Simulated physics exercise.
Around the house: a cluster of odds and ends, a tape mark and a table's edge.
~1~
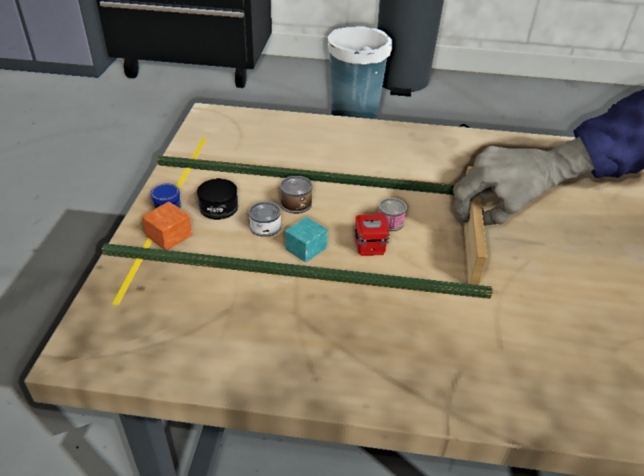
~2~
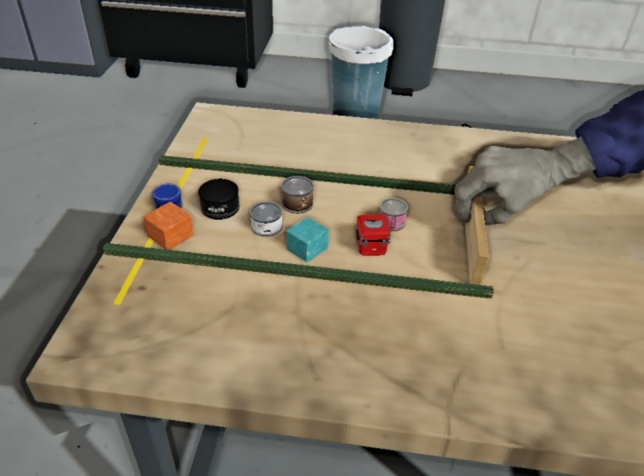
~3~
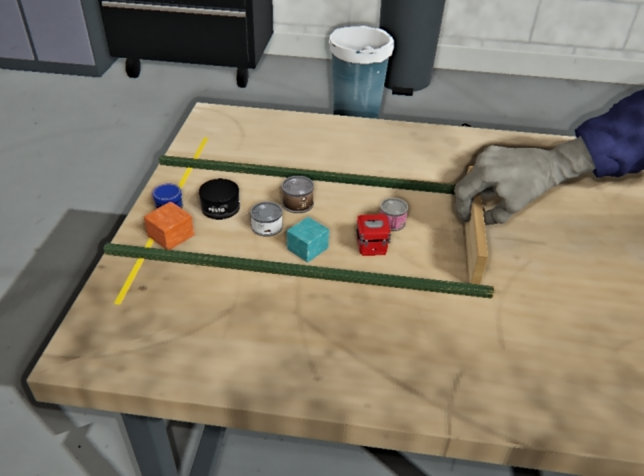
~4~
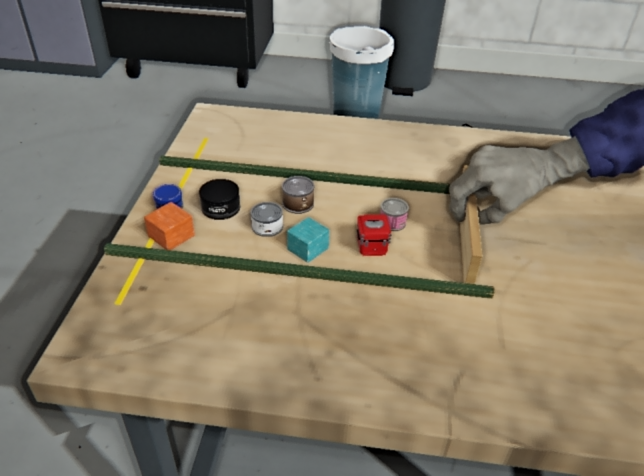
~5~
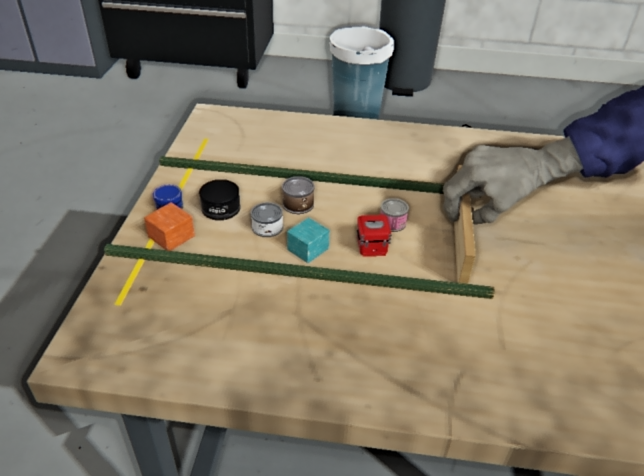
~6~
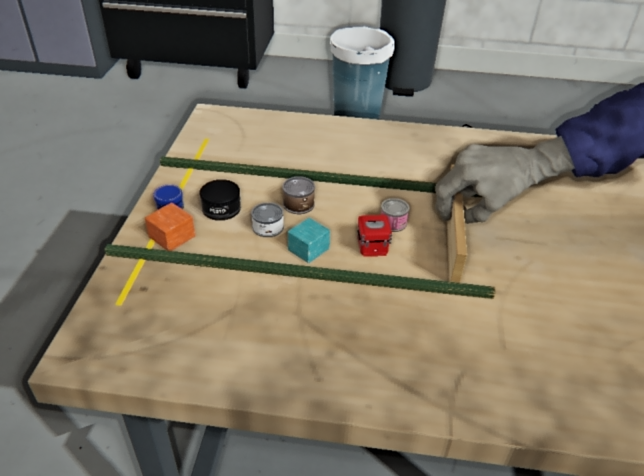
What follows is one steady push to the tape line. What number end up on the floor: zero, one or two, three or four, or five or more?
In the end the number that fall off is three or four.
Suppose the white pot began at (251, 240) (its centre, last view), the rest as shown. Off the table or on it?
The white pot falls.
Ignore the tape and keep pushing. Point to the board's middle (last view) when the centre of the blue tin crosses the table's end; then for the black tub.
Its middle is around (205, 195) and around (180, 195).
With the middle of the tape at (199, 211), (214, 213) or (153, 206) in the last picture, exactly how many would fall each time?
Try by try, 1, 0 and 4.
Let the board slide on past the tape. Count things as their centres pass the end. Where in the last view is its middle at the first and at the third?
Its middle is around (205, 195) and later (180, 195).
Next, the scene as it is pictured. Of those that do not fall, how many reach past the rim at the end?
It comes to 0.
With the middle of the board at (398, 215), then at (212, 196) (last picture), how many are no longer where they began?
First 1, then 8.
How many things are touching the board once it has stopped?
It touches 4.
Early on, none off yet; blue tin at rest near (169, 200); orange block at rest near (170, 227); black tub at rest near (221, 200).
A while later, none off yet; blue tin at rest near (169, 200); orange block at rest near (170, 227); black tub travelled a little near (210, 195).
Finally, the number that fall off is three or four; lost, white pot, black tub, orange block and blue tin.
